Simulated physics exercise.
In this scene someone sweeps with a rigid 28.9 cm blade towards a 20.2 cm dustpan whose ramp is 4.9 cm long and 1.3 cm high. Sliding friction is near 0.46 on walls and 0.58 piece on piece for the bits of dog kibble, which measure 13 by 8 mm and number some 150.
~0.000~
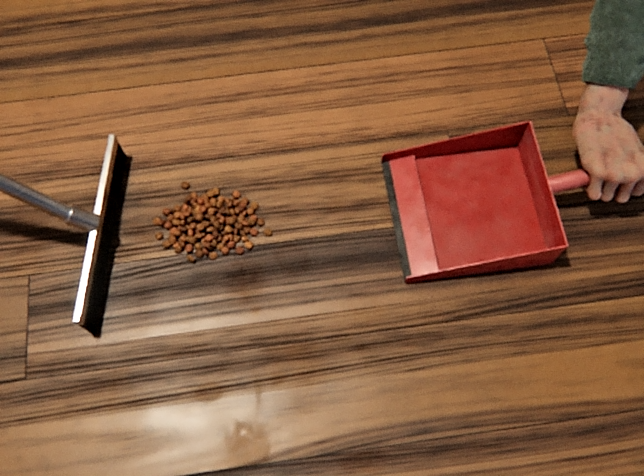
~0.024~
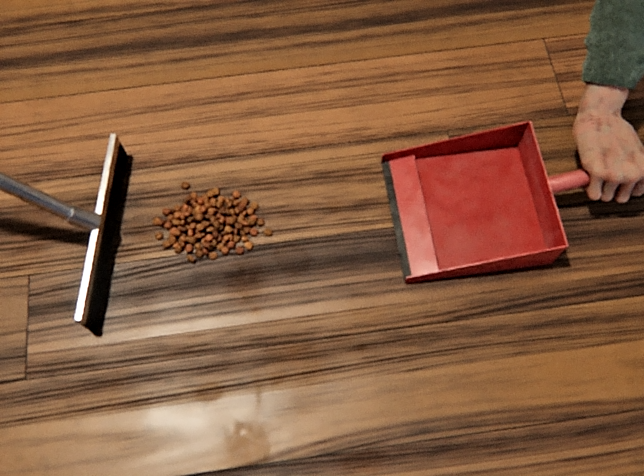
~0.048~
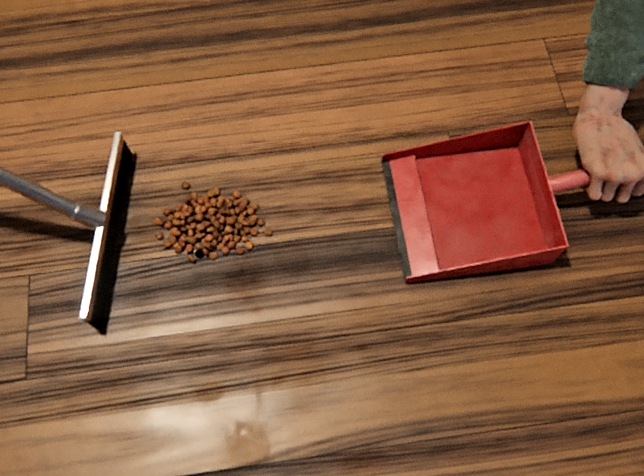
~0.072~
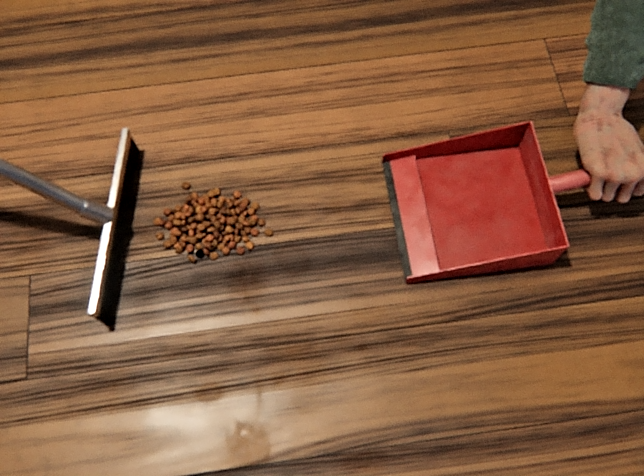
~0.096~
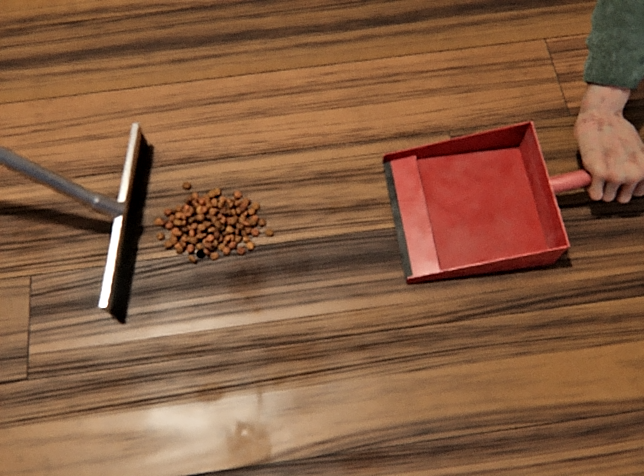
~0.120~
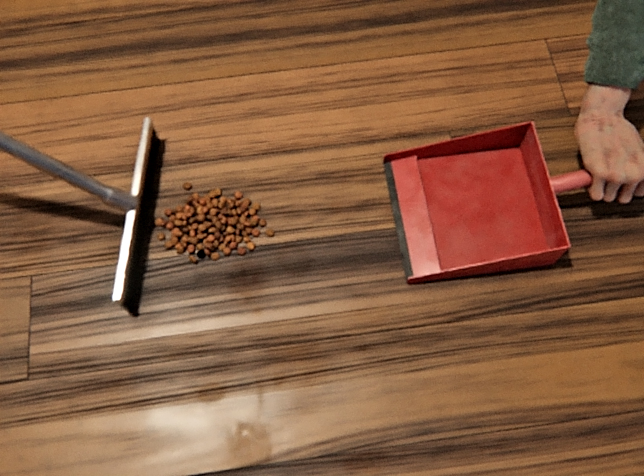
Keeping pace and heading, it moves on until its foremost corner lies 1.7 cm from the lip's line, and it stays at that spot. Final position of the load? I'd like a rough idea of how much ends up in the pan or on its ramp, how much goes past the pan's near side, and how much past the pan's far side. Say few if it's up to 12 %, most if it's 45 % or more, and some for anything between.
Here is my call: In the pan or on its ramp few, past the pan's near side few, past the pan's far side some.
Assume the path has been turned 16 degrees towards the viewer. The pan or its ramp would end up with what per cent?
The pan, ramp included, would get around 10 per cent.
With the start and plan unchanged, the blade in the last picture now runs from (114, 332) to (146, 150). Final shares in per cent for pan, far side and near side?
You'd see pan at 20, far at 0 and near at 35.
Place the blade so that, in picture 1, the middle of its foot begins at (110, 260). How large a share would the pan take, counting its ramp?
Something close to 0 percent.
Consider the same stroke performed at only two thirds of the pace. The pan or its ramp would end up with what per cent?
In that case close to 0 per cent.
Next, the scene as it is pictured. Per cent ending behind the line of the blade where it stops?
Around 40 in a hundred.
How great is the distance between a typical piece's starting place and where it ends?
About 22 cm.
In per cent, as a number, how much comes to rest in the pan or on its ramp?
Result: Roughly 5 %.
After 0.35 s, middle of the blade 21 cm from the lip; 0 % over the lip, far side 10 %, near side 0 %.
Then, at 0.50 s, middle of the blade 10 cm from the lip; 0 % over the lip, far side 25 %, near side 0 %.
After 0.78 s, middle of the blade 4 cm from the lip; 5 % over the lip, far side 35 %, near side 0 %.
In the end, at 1.2 s, pan 5 %, near side 0 %, far side 35 %, in front of the lip or behind the blade 65 %.
